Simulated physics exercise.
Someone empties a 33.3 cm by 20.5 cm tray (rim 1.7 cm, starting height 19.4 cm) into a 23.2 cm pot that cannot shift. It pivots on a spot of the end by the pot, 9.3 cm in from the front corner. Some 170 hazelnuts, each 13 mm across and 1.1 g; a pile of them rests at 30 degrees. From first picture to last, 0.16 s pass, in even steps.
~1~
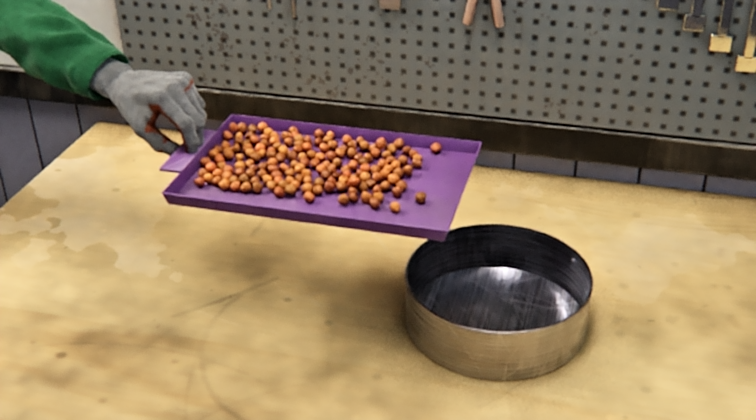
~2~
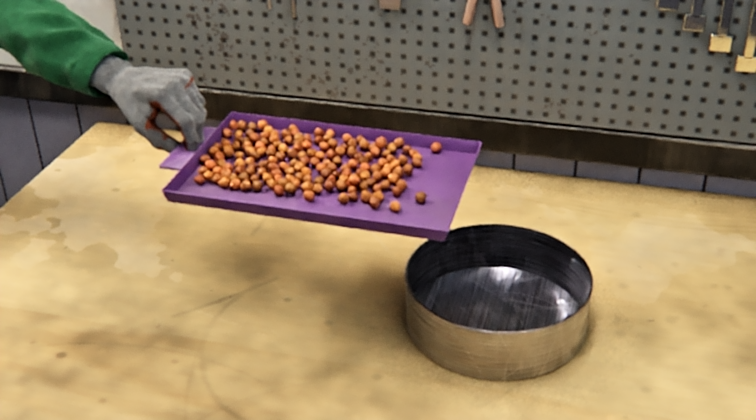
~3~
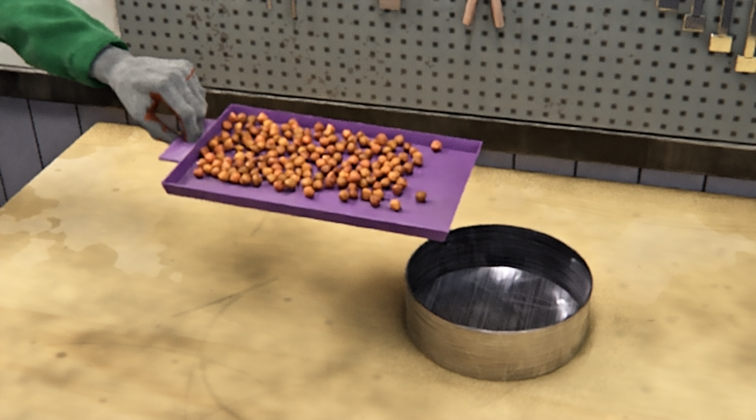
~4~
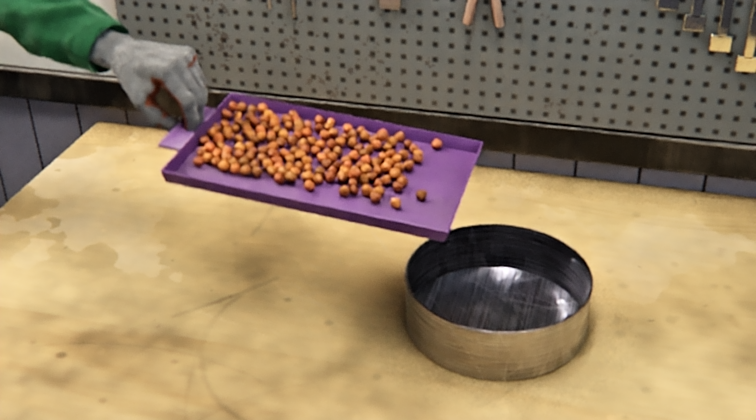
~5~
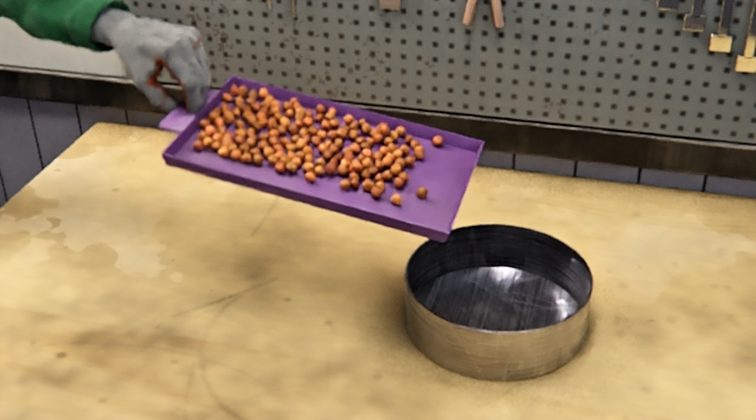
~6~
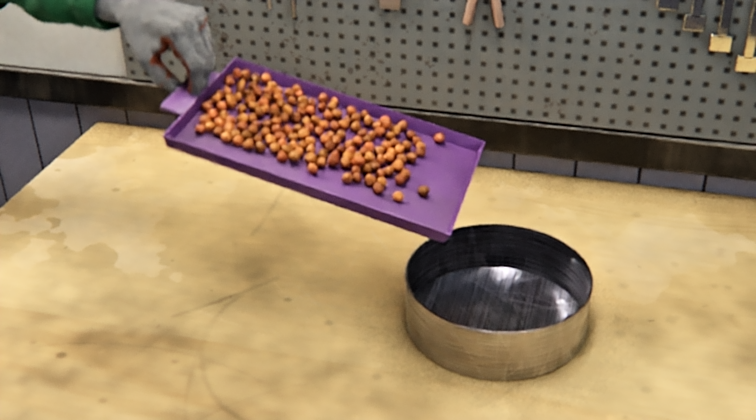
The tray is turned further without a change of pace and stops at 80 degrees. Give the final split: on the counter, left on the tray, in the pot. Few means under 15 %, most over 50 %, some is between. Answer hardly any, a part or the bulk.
Counter a part, tray hardly any, pot the bulk.
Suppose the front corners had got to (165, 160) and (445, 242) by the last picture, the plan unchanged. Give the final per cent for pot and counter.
Pot 20, counter 80.
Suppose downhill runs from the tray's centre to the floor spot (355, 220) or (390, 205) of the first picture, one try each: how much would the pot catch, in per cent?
About 20 and 40 per cent.
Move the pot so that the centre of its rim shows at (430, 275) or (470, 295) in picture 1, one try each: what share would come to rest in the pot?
About 25 and 65 per cent.
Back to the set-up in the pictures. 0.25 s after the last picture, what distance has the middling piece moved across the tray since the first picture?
Some 5 cm.
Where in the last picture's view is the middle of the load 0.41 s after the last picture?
Around (460, 168).
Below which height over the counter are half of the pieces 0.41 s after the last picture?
Some 24 cm.
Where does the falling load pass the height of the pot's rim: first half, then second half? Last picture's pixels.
First near (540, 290), later near (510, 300).
Then, 0.25 s after the last picture, tilt 47 degrees; the tray holds 100 %, the pot 0 %.
Then, 0.41 s after the last picture, tilt 69 degrees; the tray holds 95 %, the pot 0 %.
Then, 0.70 s after the last picture, tilt 80 degrees; the tray holds 15 %, the pot 50 %.
In the end, counter 30 %, tray 5 %, pot 65 %.
